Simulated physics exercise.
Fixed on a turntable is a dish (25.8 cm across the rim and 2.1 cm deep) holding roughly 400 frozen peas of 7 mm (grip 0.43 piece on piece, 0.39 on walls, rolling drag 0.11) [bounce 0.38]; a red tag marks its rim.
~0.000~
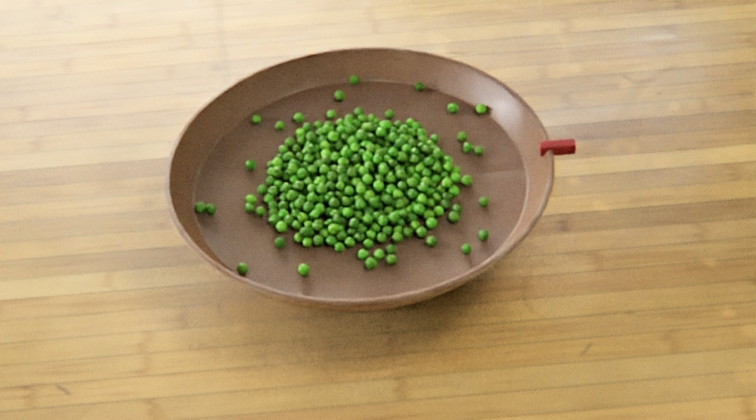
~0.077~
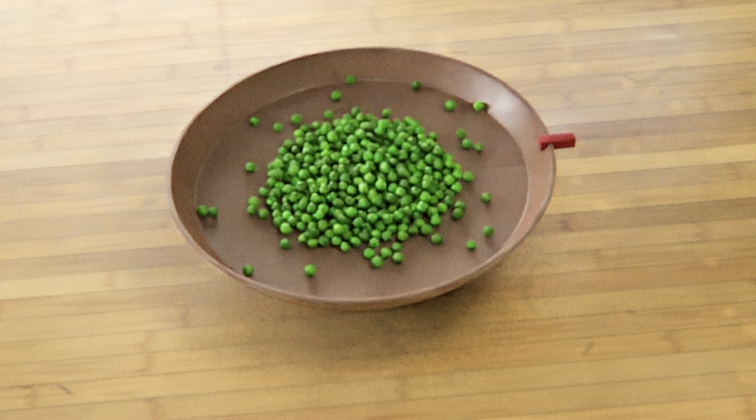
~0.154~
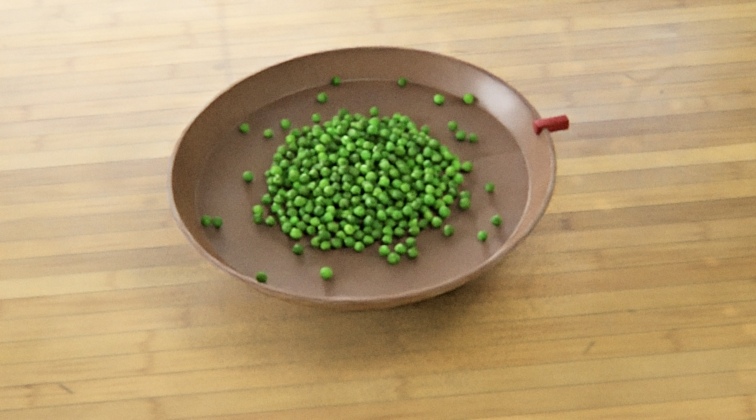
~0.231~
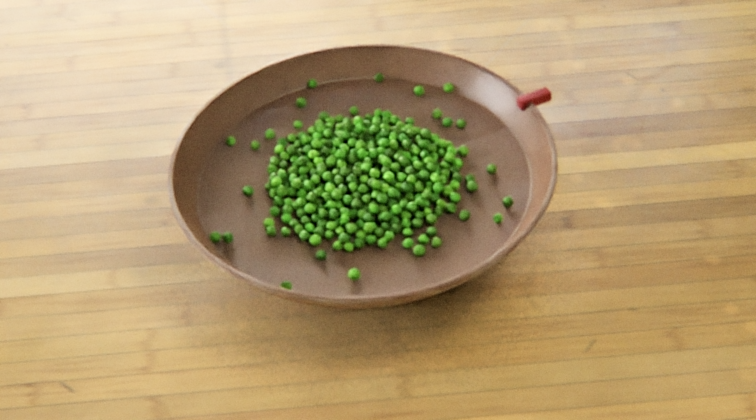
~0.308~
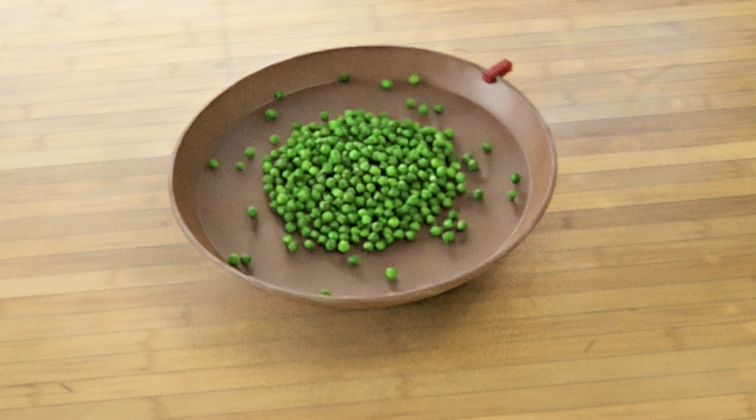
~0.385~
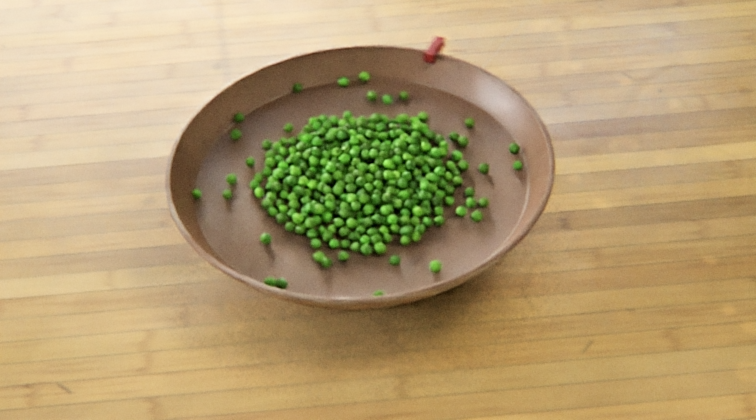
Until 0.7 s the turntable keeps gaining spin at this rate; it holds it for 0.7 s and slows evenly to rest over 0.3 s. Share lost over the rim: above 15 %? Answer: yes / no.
Answer: No.
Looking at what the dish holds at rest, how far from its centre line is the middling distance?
My best guess is close to 10.5 cm.
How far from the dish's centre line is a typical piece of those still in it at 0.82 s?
The answer is about 10.0 cm.
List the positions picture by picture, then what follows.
The first picture shows dish at (369, 302); turned 0 degrees, tag at (557, 145); top of the load at (481, 109).
The second picture shows dish at (371, 302); turned 2 degrees, tag at (557, 139); top of the load at (479, 106).
The third picture shows dish at (371, 301); turned 10 degrees, tag at (551, 123); top of the load at (439, 100).
The fourth picture shows dish at (372, 299); turned 22 degrees, tag at (534, 97); top of the load at (301, 103).
The fifth picture shows dish at (372, 300); turned 40 degrees, tag at (497, 69); top of the load at (411, 104).
The sixth picture shows dish at (370, 300); turned 62 degrees, tag at (434, 48); top of the load at (372, 96). It now spins about 0.9 times a second.
After 0.82 s, dish 100 %; middle of the pieces not yet landed near (360, 178).
Then, at 1.19 s, dish 100 %; middle of the pieces not yet landed near (362, 174).
Then, at 1.53 s, dish 100 %; middle of the pieces not yet landed near (360, 178).
Then, at 1.85 s, dish 100 %; middle of the pieces not yet landed near (362, 178).
At rest (2.1 s), dish 100 %.
